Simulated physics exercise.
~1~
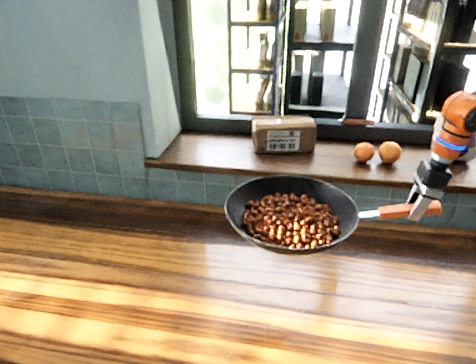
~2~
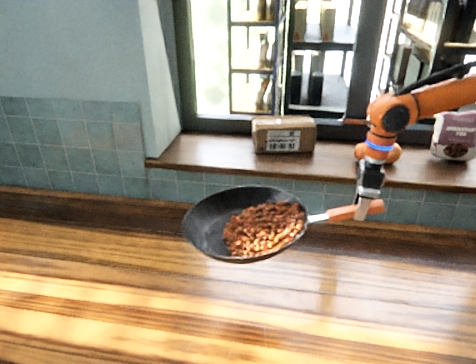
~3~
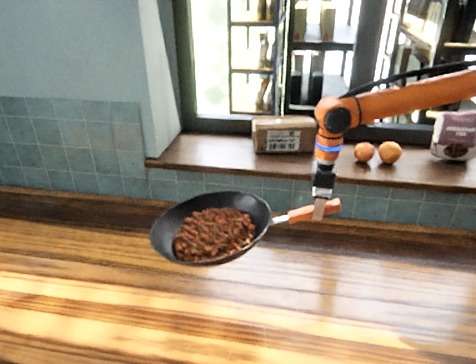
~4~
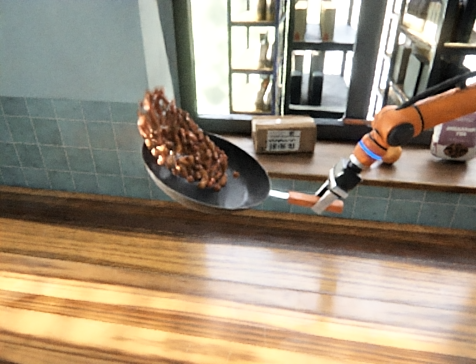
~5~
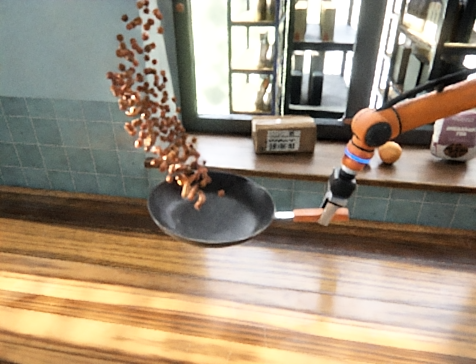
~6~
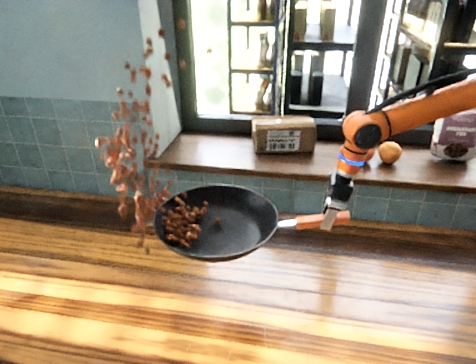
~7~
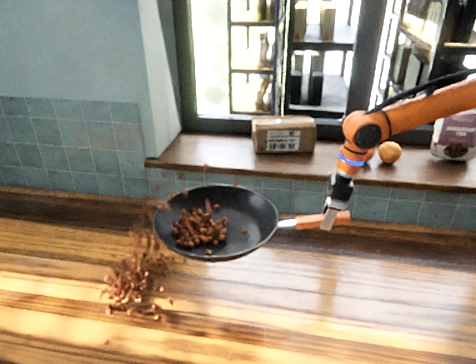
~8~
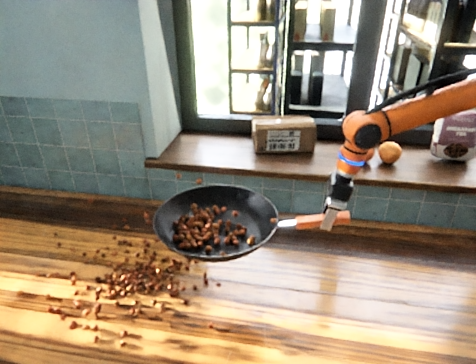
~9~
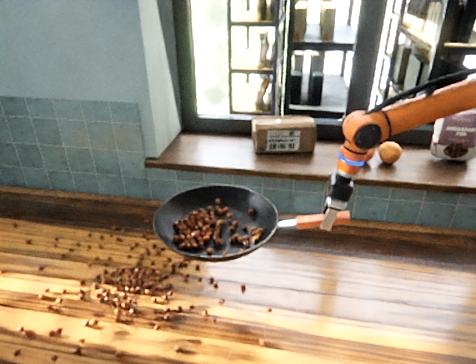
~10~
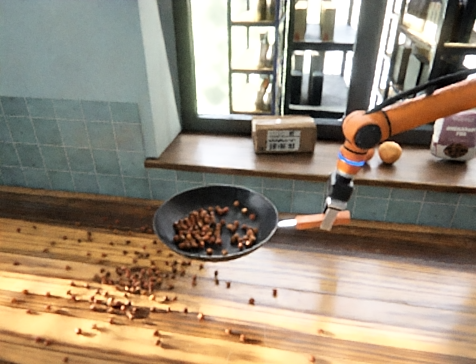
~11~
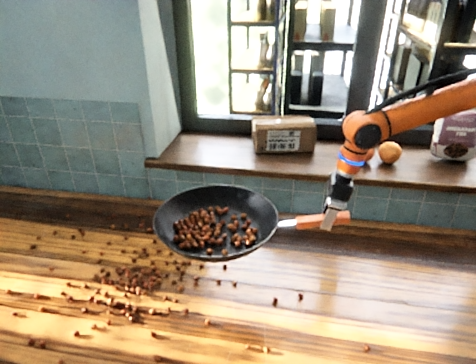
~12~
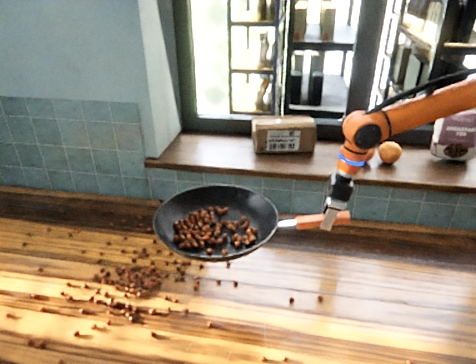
In a kitchen, a robot arm tosses hazelnuts from a frying pan, spilling many across the counter.
